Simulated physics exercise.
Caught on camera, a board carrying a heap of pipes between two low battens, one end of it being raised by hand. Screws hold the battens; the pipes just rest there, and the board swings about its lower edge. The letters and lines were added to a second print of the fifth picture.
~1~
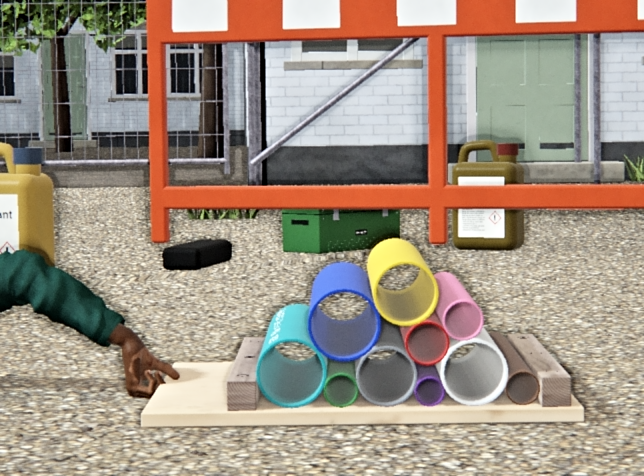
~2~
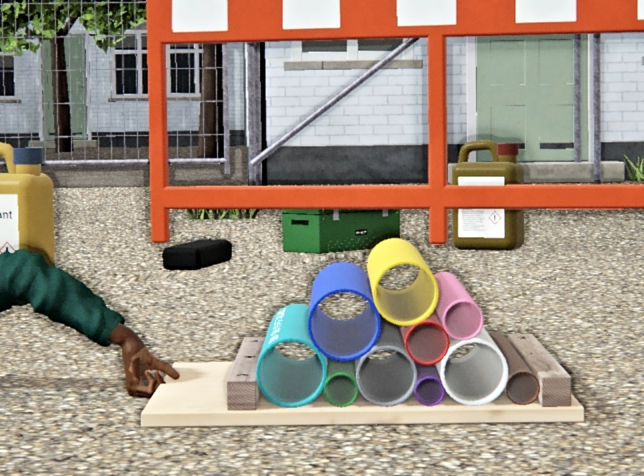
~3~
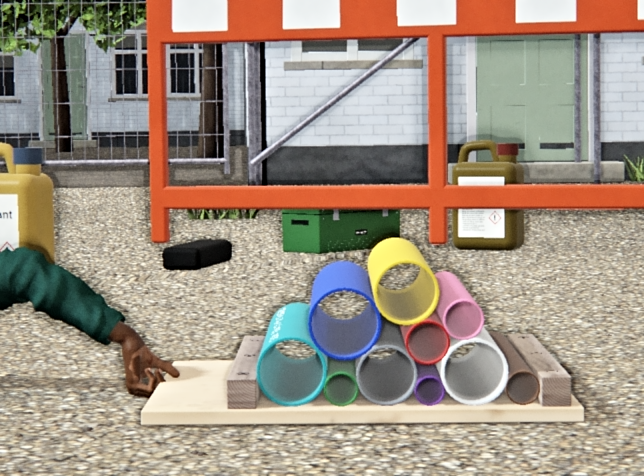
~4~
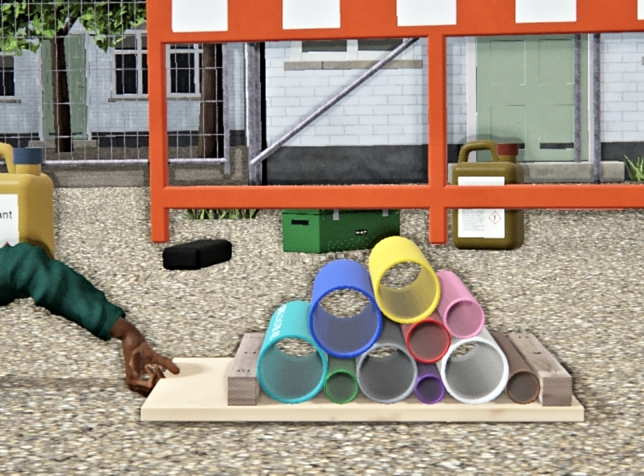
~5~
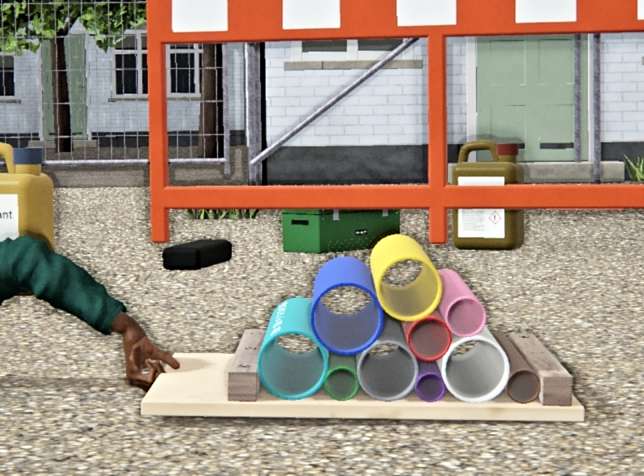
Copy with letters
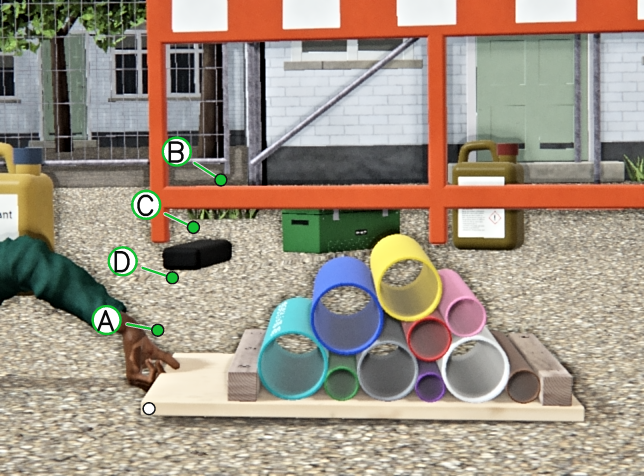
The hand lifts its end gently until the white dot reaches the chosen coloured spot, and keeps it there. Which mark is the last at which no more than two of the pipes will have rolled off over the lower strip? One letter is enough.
Mark B is as high as it can go.
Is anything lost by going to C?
Yes.
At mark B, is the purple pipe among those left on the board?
Yes, with B.
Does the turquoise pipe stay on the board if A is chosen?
Yes.
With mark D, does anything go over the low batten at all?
At D: Yes.
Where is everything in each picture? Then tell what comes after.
The first picture shows white pipe (475, 372); brown pipe (523, 388); blue pipe (344, 325).
The second picture shows blue pipe (344, 325); red pipe (427, 343).
The third picture shows board (360, 375); turquoise pipe (291, 372); green pipe (341, 389).
The fourth picture shows board (360, 373); turquoise pipe (292, 369); green pipe (341, 387).
The fifth picture shows board (361, 370); turquoise pipe (293, 365); green pipe (342, 384).
On the marked copy, A at (158, 330); B at (221, 180); C at (193, 227); D at (172, 278); the white dot at (149, 409).
Following B. Soon after the start, board at 19°.
Later, board at 34°.
In the end, board at 34°, two over the low batten (yellow, pink).
As for the rest, A one over the low batten (pink); C two over the low batten (yellow, pink); D one over the low batten (pink).
